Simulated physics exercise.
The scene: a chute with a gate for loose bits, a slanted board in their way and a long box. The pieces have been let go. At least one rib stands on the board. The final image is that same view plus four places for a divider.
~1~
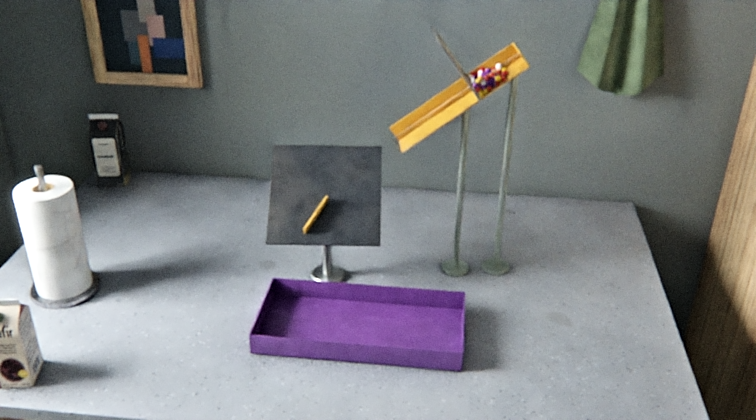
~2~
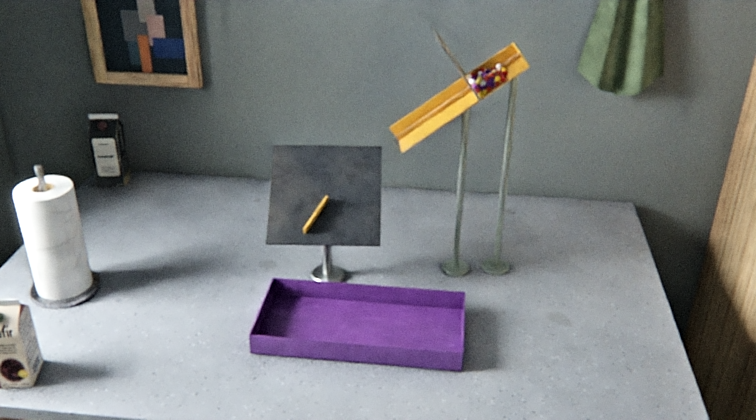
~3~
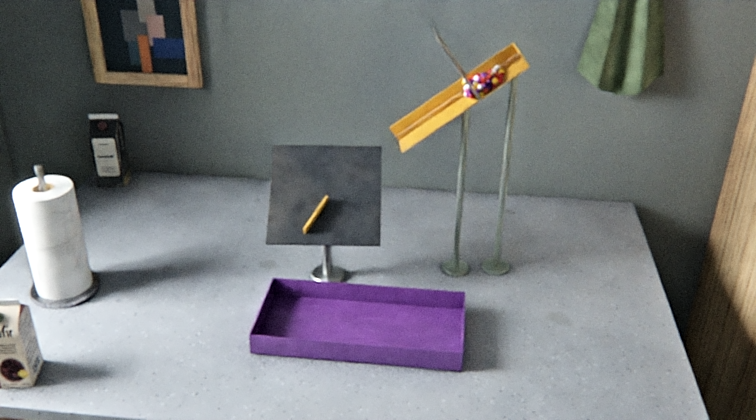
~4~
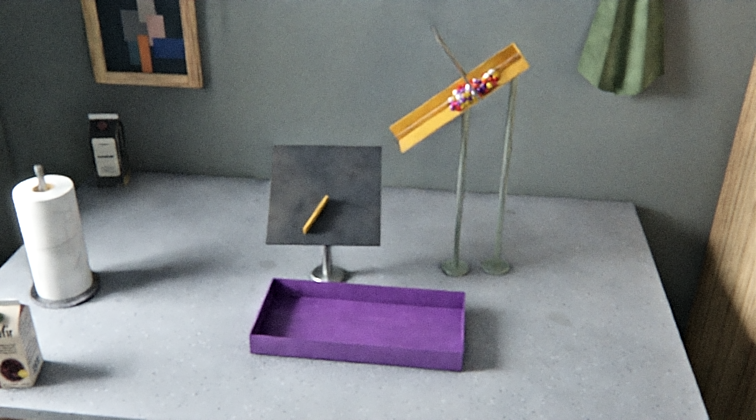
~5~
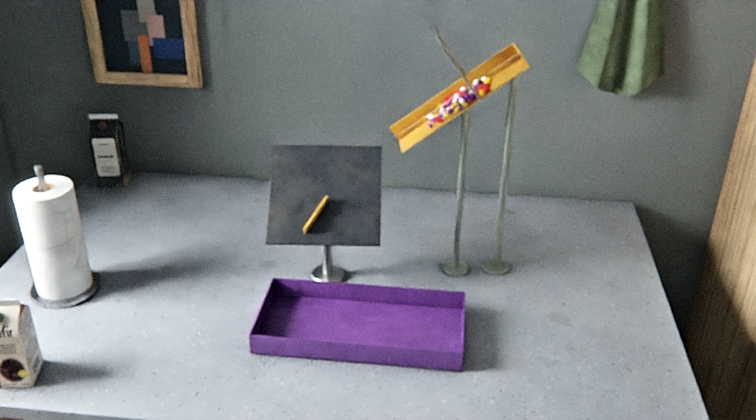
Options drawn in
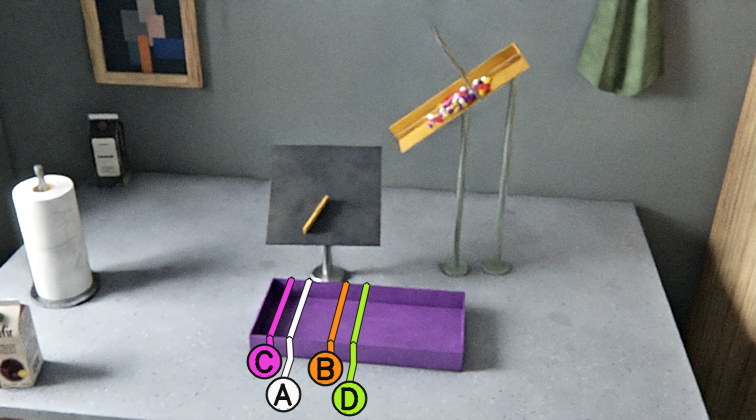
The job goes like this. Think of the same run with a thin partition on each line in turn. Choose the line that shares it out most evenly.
Go for A.
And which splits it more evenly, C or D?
That is line C.
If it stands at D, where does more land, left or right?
Left.
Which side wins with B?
The left side.
On the marked copy, line A crosses the front rim at (289, 338); line B crosses the front rim at (330, 341); line C crosses the front rim at (269, 336); line D crosses the front rim at (353, 343).
With A, of what is caught, close to half on the left of the divider, close to half on the right.
With B, of what is caught, all but a few on the left of the divider, a small share on the right.
With C, of what is caught, close to a quarter on the left of the divider, the bulk on the right.
With D, of what is caught, all but a few on the left of the divider, only a few on the right.
